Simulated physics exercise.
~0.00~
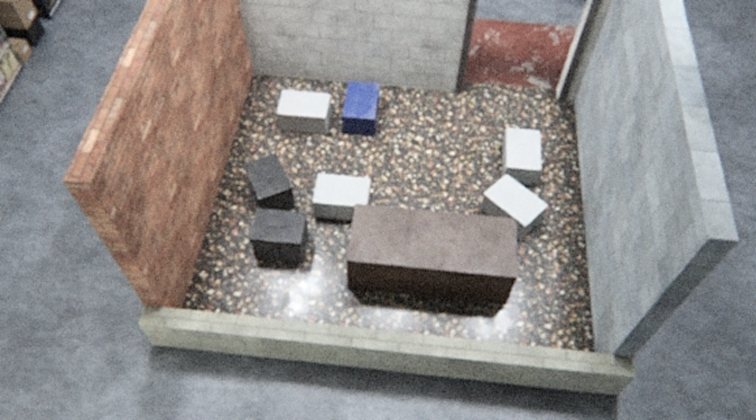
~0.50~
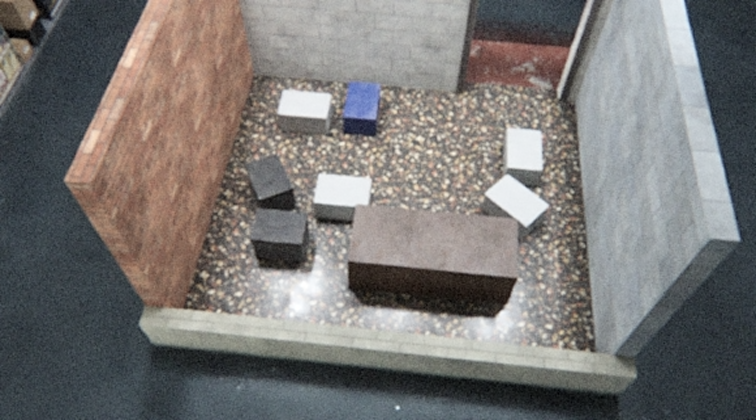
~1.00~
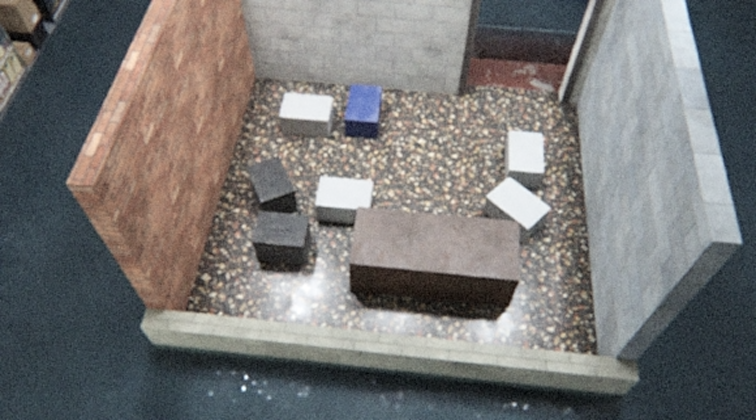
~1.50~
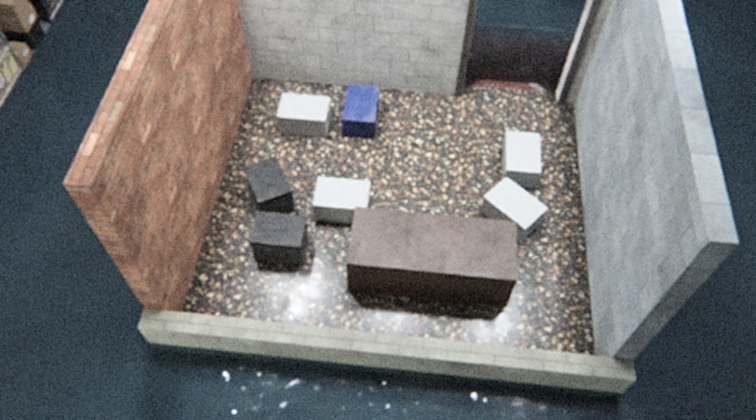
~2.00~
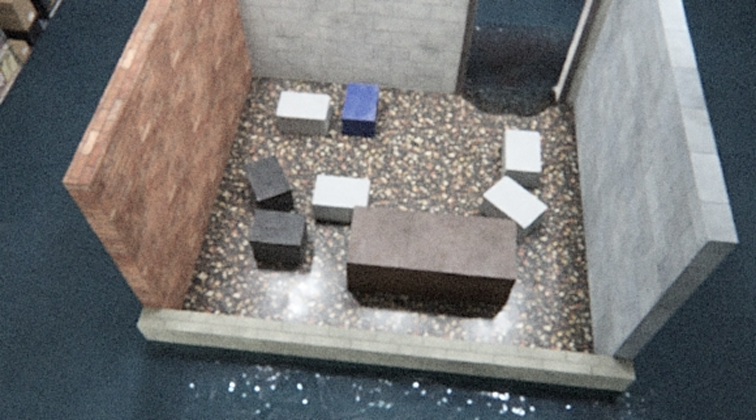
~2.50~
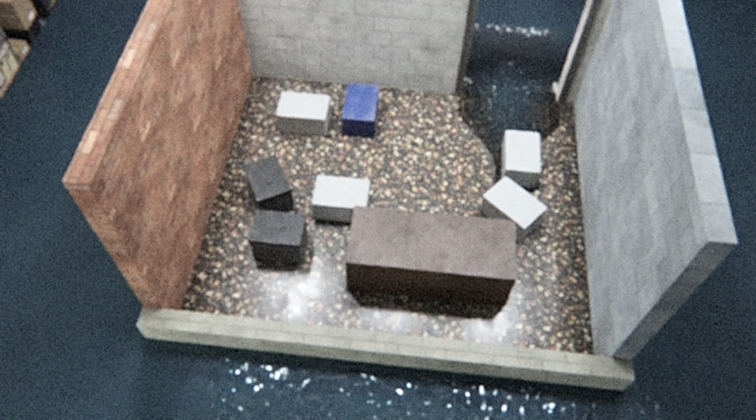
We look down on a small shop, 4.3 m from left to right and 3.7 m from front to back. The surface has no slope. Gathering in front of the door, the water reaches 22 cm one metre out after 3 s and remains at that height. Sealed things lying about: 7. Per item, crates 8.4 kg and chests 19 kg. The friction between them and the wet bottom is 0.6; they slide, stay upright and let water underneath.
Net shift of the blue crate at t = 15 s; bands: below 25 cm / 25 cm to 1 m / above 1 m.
25 cm to 1 m.
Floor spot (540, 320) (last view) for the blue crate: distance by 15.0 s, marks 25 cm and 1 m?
It goes a long way.
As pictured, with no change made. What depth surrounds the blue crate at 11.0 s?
Close to 6 centimetres.
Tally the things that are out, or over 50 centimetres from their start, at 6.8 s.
Result: 2.
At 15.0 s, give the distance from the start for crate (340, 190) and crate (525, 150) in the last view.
In turn: 150 cm, 80 cm.
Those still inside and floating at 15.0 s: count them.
Count: 7.
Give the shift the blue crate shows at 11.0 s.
Around 100 cm from the start by that time.
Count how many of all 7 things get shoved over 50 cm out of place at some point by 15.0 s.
All told, that gives 6.
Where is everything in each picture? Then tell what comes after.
The first frame shows the blue crate at (361, 100) rests on the ground; water covers 0.0 m2; 0 of 7 have shifted.
The second frame shows the blue crate at (362, 100) rests on the ground; water covers 0.0 m2; 0 of 7 have shifted.
The third frame shows the blue crate at (364, 103), on the bottom; water covers 0.0 m2; 0 of 7 have shifted.
The fourth frame shows the blue crate at (361, 103) rests on the ground; 0.0 m2 under water; 0 of 7 have shifted.
The fifth frame shows the blue crate at (361, 101), on the bottom; 0.3 m2 under water; 0 of 7 have shifted.
The sixth frame shows the blue crate at (361, 102), on the bottom; 0.9 m2 under water; 0 of 7 have shifted.
After 3.5 s the blue crate is near (361, 102), 0.0 m from its start, aground; 0 afloat.
After 6.8 s the blue crate is near (361, 102), 0.0 m from its start, aground; 3 afloat.
After 11.0 s the blue crate is near (435, 132), 1.0 m from its start, afloat; 7 afloat.
After 15.0 s the blue crate is near (366, 124), 0.4 m from its start, afloat; 7 afloat.
